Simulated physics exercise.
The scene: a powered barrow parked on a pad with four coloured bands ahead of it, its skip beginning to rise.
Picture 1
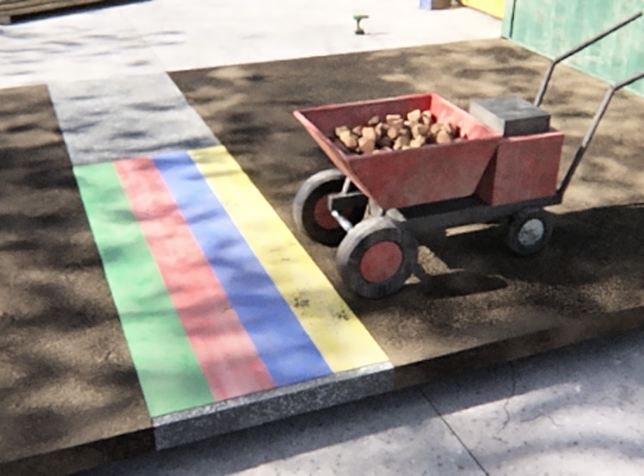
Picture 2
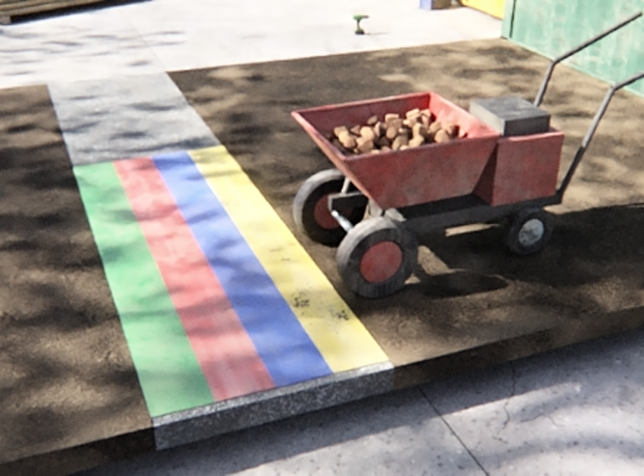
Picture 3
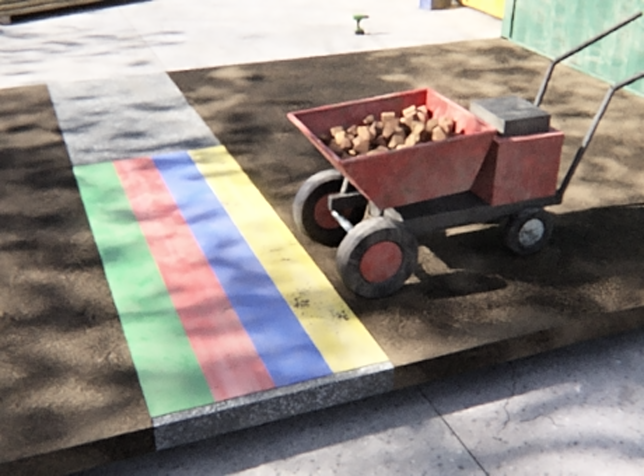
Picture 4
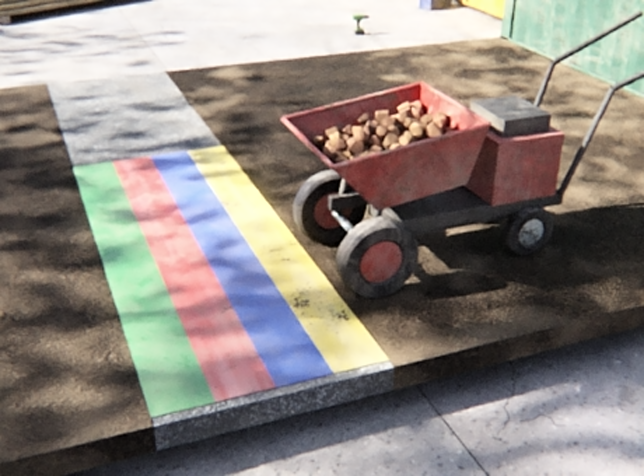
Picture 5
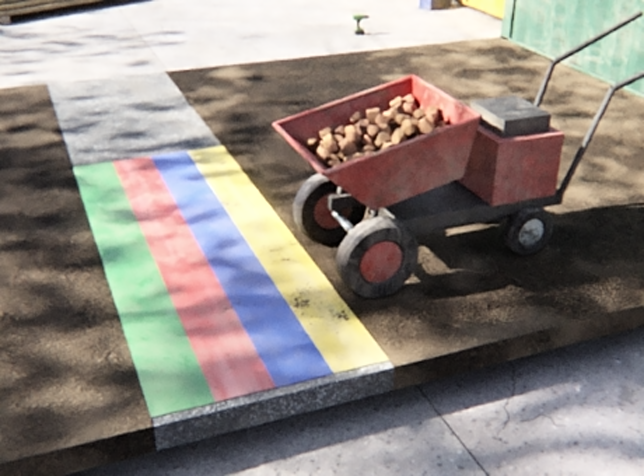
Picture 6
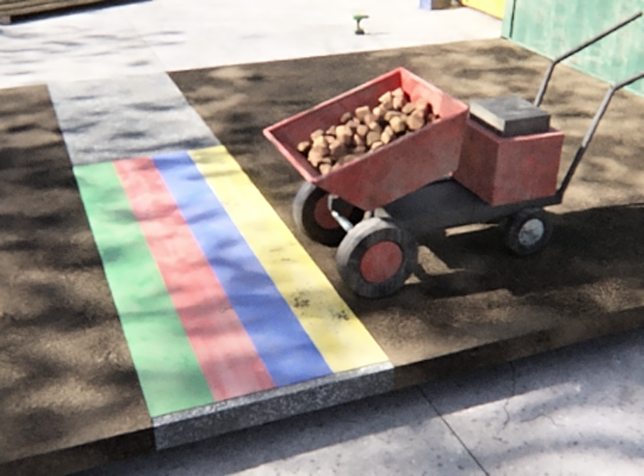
On a dark, shadow-dappled pad with green, red, blue and yellow bands at the left, a red wheeled barrow stands with its skip level and loaded with brown clods. The skip tilts slightly toward the bands, then leans more clearly forward and left as its rear rises, while the wheels stay still.
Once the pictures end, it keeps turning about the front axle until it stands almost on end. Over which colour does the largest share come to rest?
Most lies over the red band.
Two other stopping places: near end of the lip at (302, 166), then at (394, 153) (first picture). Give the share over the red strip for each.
First some 30, then 20 per cent.
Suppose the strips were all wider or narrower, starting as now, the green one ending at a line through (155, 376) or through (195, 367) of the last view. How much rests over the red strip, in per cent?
Near 40 % and 40 %.
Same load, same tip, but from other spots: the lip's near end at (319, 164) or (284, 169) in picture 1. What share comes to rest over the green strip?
In turn 30 and 40 in a hundred.
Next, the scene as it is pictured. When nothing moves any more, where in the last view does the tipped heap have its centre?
Close to (202, 290).
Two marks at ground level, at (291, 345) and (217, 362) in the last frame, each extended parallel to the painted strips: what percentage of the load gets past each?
In turn 90 and 40 in a hundred.
Just after the last frame, skip tipped steeply; every one in the skip.
A moment on, skip tipped steeply; the larger part in the skip; about a tenth over the blue strip; about a tenth over the red strip.
Further on, skip tipped right over; roughly a quarter in the skip; about a tenth over the blue strip; roughly a third over the red strip; roughly a quarter over the green strip; about a tenth off the paint.
When it is over, skip tipped right over; just a few in the skip; not one over the yellow strip; roughly a quarter over the blue strip; roughly half over the red strip; roughly a quarter over the green strip; about a tenth off the paint.
